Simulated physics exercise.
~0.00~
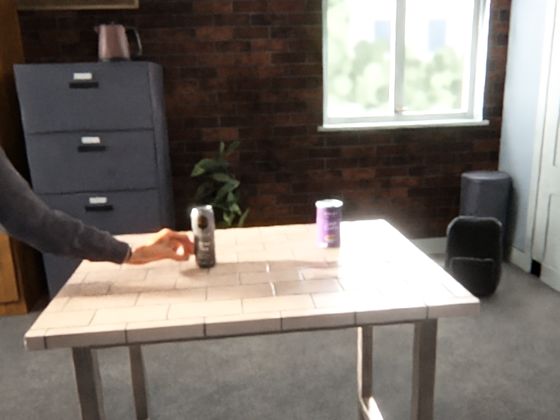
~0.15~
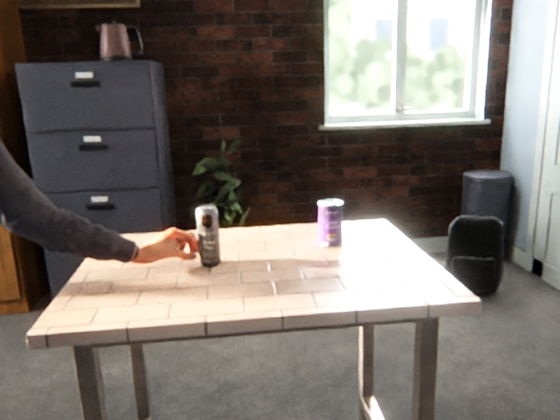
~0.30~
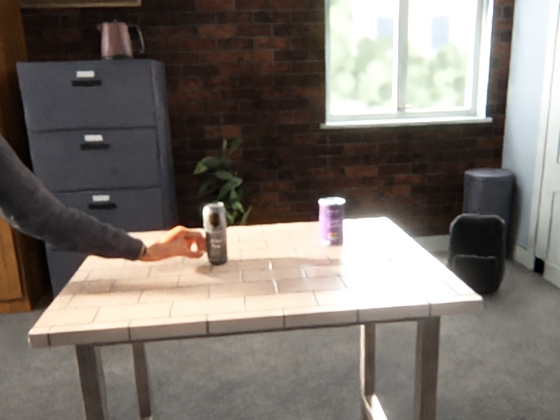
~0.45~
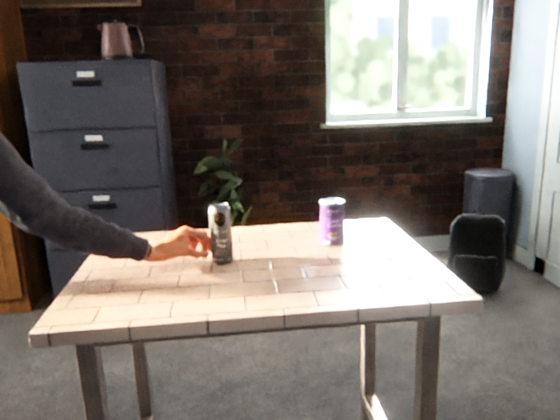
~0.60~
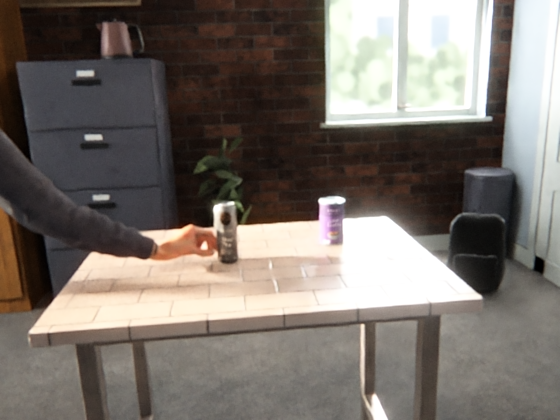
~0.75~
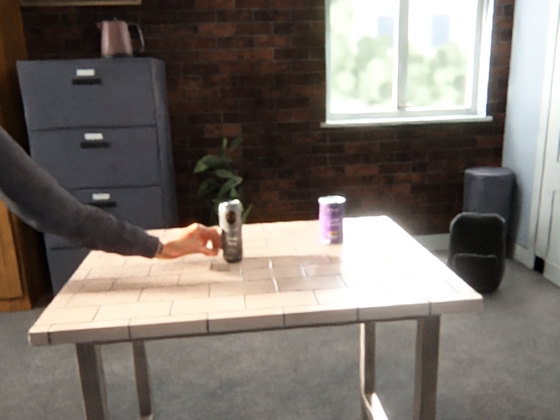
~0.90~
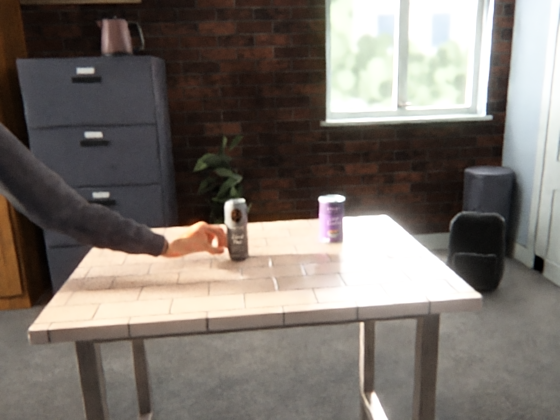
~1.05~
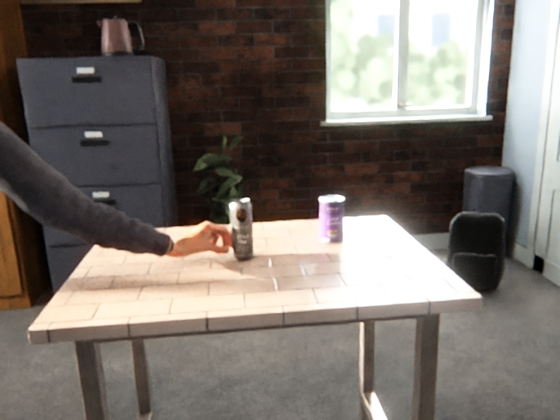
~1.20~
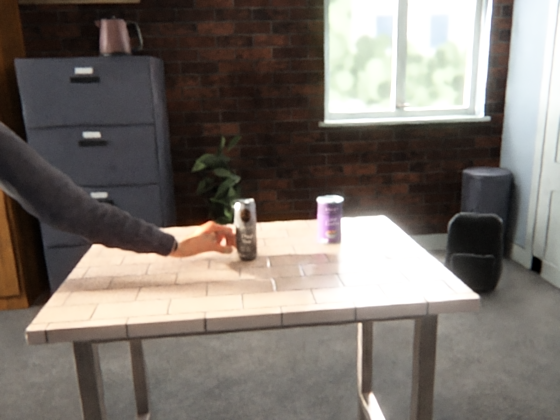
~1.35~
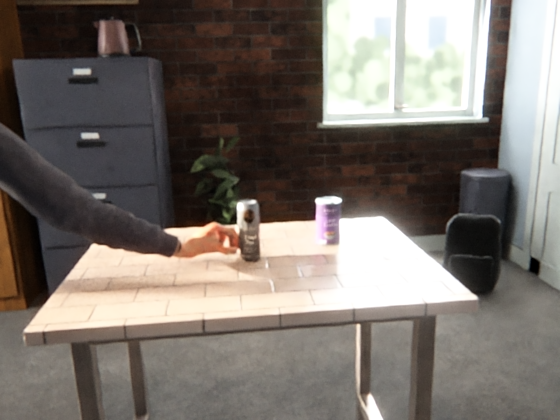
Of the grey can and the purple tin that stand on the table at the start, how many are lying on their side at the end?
None of them are lying down. The grey can has slid to the right but still stands upright, and the purple tin stands where it was.
An arm in a dark grey sleeve reaches in from the left over a pale tiled table, seen from the front by a slightly swaying camera in a room with a dark brick wall, a bright window and a grey filing cabinet. A grey can stands at the fingertips, and a purple tin stands farther right. The hand pushes the can slowly and evenly to the right across the tabletop. The can slides along upright, drawing nearer to the tin, which stays in its place. At the end the can is still standing, with the fingers close against it and a gap left before the tin.
